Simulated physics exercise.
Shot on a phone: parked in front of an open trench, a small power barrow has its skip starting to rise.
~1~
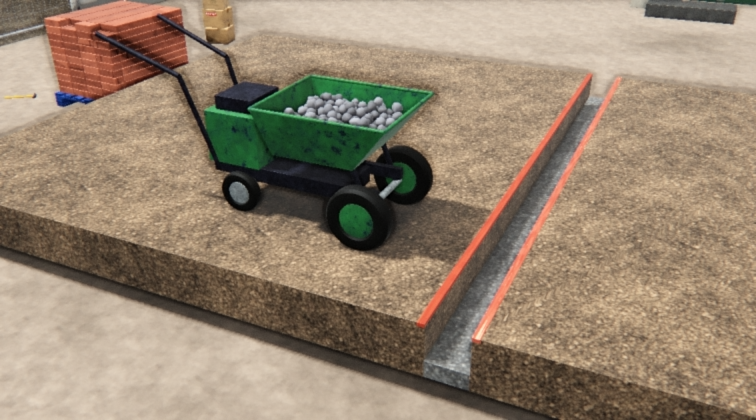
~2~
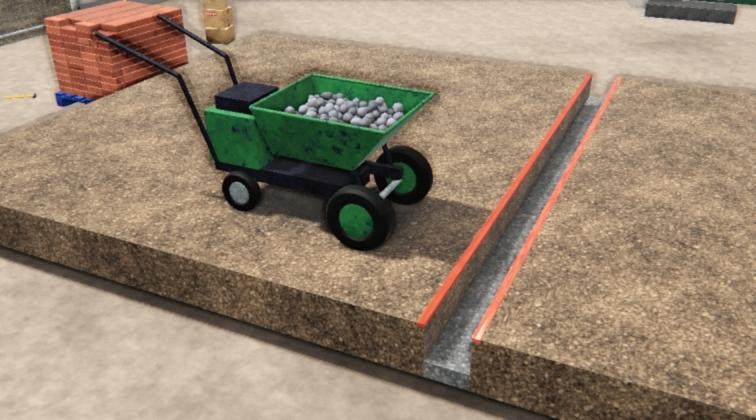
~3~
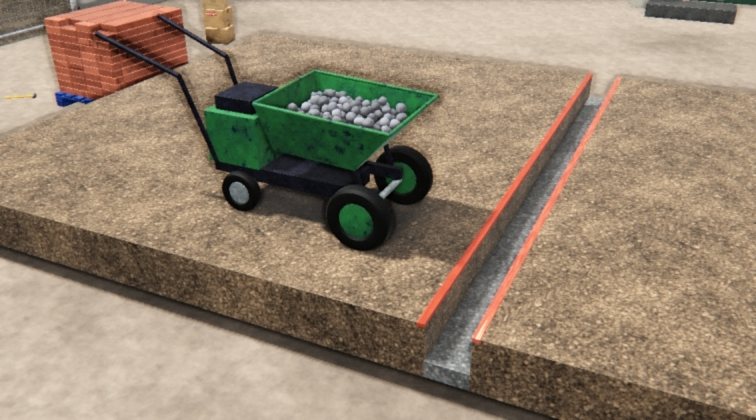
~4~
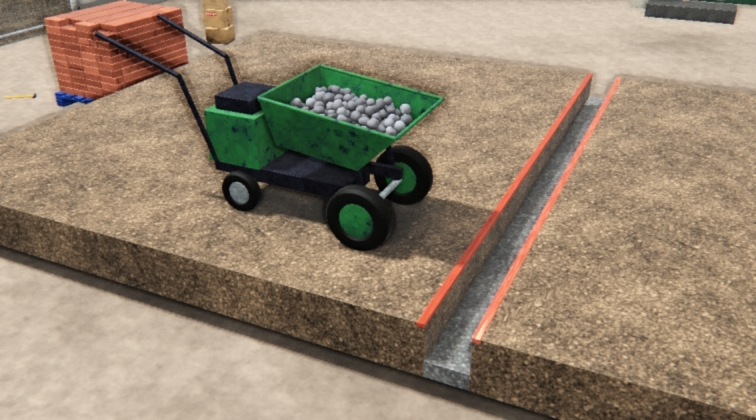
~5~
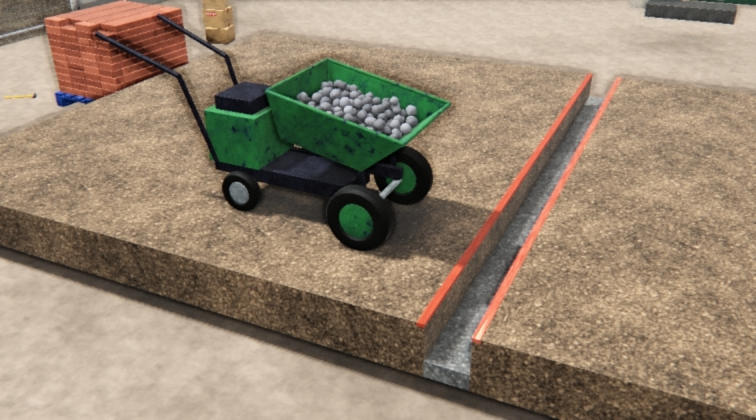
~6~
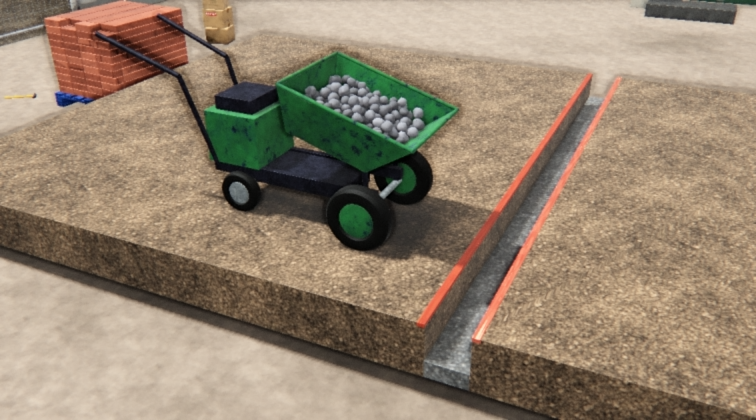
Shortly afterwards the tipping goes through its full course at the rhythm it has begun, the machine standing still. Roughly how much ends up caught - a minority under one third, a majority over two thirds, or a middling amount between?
Higher than two thirds.
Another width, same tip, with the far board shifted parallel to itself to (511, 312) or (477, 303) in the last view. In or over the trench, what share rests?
Around 100 percent first, around 60 percent second.
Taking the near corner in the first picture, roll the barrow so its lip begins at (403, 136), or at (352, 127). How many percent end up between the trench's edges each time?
50 %, then 70 %.
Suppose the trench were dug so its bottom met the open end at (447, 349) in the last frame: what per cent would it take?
The share would be around 70 in a hundred.
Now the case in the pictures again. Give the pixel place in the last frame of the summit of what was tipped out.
Estimated top, final frame: Near (556, 260).
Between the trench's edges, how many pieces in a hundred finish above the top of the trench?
My best guess is some 5 per cent.
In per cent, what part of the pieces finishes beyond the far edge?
Around 15 %.
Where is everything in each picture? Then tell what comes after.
Lip of the skip (384, 133), level; top of the load (334, 112), round cobbles; first edge of the trench (441, 294); far edge (494, 307), the trench under half as wide as the skip, and about as deep as wide, in the first picture.
Lip of the skip (386, 133), level; top of the load (335, 111), in the second picture.
Lip of the skip (390, 136), tipped barely; top of the load (338, 110), in the third picture.
Lip of the skip (396, 139), tipped a little; top of the load (337, 105), in the fourth picture.
Lip of the skip (404, 144), tipped a little; top of the load (338, 104), in the fifth picture.
Lip of the skip (412, 152), tipped clearly; top of the load (334, 99); first edge of the trench (441, 294); far edge (494, 307), in the sixth picture.
Just after the last frame, skip tipped steeply; every one in the skip.
A moment on, skip tipped steeply; the larger part in the skip; about a tenth in or heaped over the trench; just a few beyond it; just a few falling.
Further on, skip tipped right over; about a tenth in the skip; the larger part in or heaped over the trench; about a tenth beyond it.
When it is over, skip tipped right over; the larger part in or heaped over the trench; about a tenth beyond it.
